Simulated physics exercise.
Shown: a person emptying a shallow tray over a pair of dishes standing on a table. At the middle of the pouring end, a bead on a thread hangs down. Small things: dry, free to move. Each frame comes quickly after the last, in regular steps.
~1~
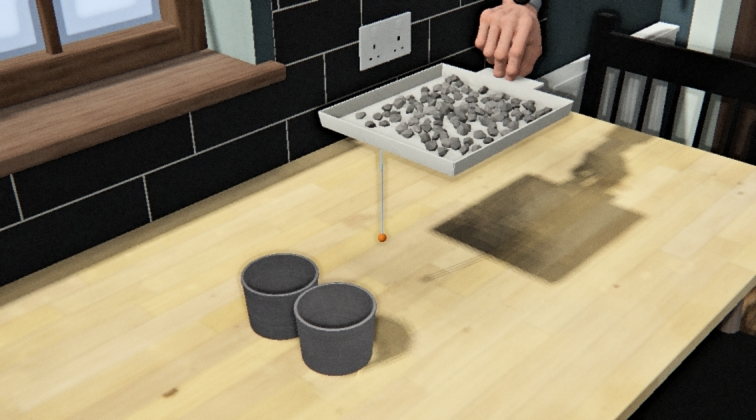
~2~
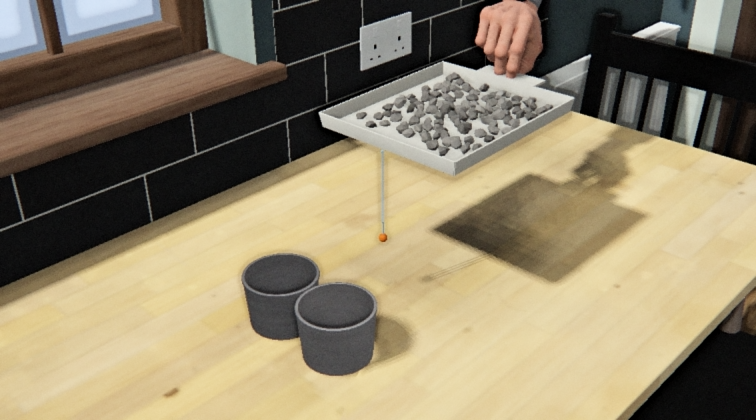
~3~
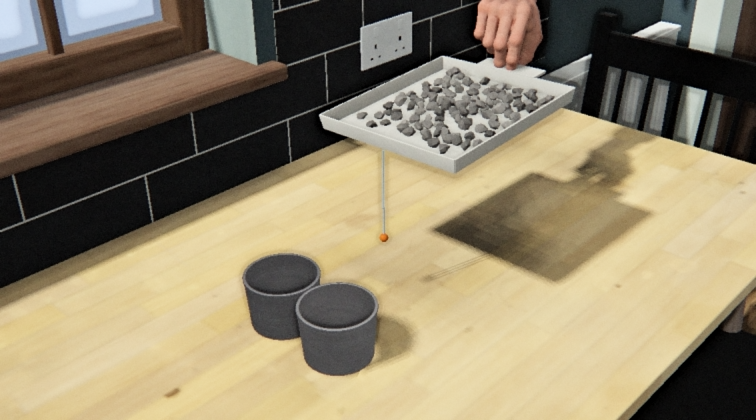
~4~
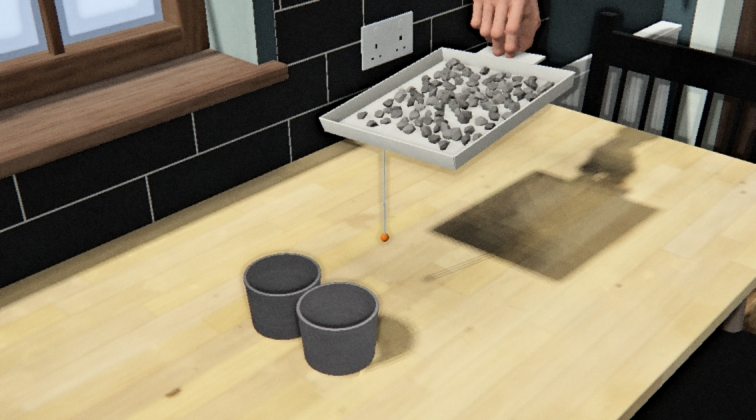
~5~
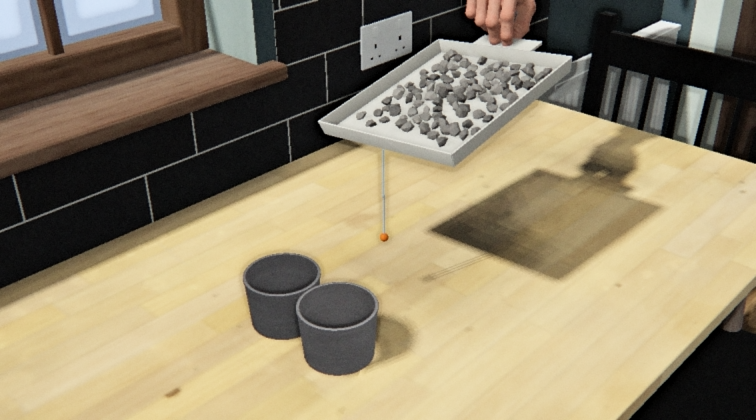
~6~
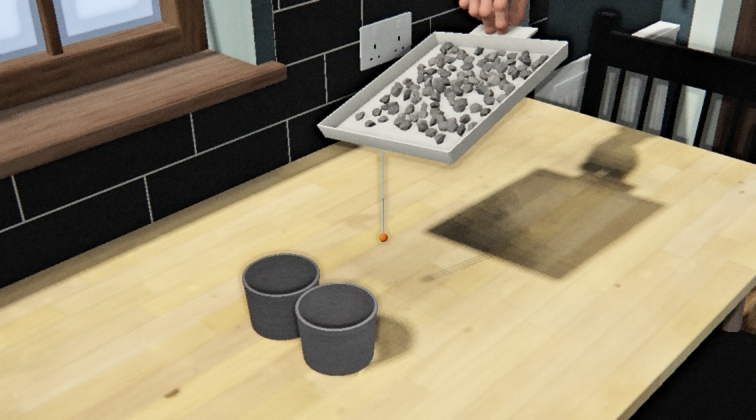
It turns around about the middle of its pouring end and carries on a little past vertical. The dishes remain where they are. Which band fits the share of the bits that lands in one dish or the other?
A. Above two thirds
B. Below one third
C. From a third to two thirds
Below one third.
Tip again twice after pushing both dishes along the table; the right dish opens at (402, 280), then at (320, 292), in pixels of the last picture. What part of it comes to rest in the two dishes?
Roughly 30 % and 0 %.
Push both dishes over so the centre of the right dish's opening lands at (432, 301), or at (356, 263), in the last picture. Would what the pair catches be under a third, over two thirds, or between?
At the first spot I'd expect under a third, and at the second spot in the middle band.
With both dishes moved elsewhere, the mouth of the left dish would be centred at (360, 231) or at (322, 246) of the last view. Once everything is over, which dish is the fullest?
Try one: The left-side dish. Try two: The left-side dish.
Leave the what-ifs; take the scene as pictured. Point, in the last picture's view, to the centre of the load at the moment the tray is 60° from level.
The centre of the load shows up near (361, 119) in the last view.
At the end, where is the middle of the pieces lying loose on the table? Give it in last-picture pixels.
The middle lies near (318, 272).
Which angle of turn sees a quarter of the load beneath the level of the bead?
It's turned some 80 degrees by then.
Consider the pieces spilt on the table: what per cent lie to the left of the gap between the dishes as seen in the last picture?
About 40 %.
Soon after the last picture, tray tipped steeply; nearly all on the tray; a stray few in the air.
A little later, tray tipped right over; about a quarter on the tray; a stray few in the left dish; about half outside both; a small part in the air.
Later still, tray tipped past a quarter turn; a stray few in the left dish; nearly all outside both.
At rest, tray tipped past a quarter turn; none in the right dish; a stray few in the left dish; nearly all outside both.
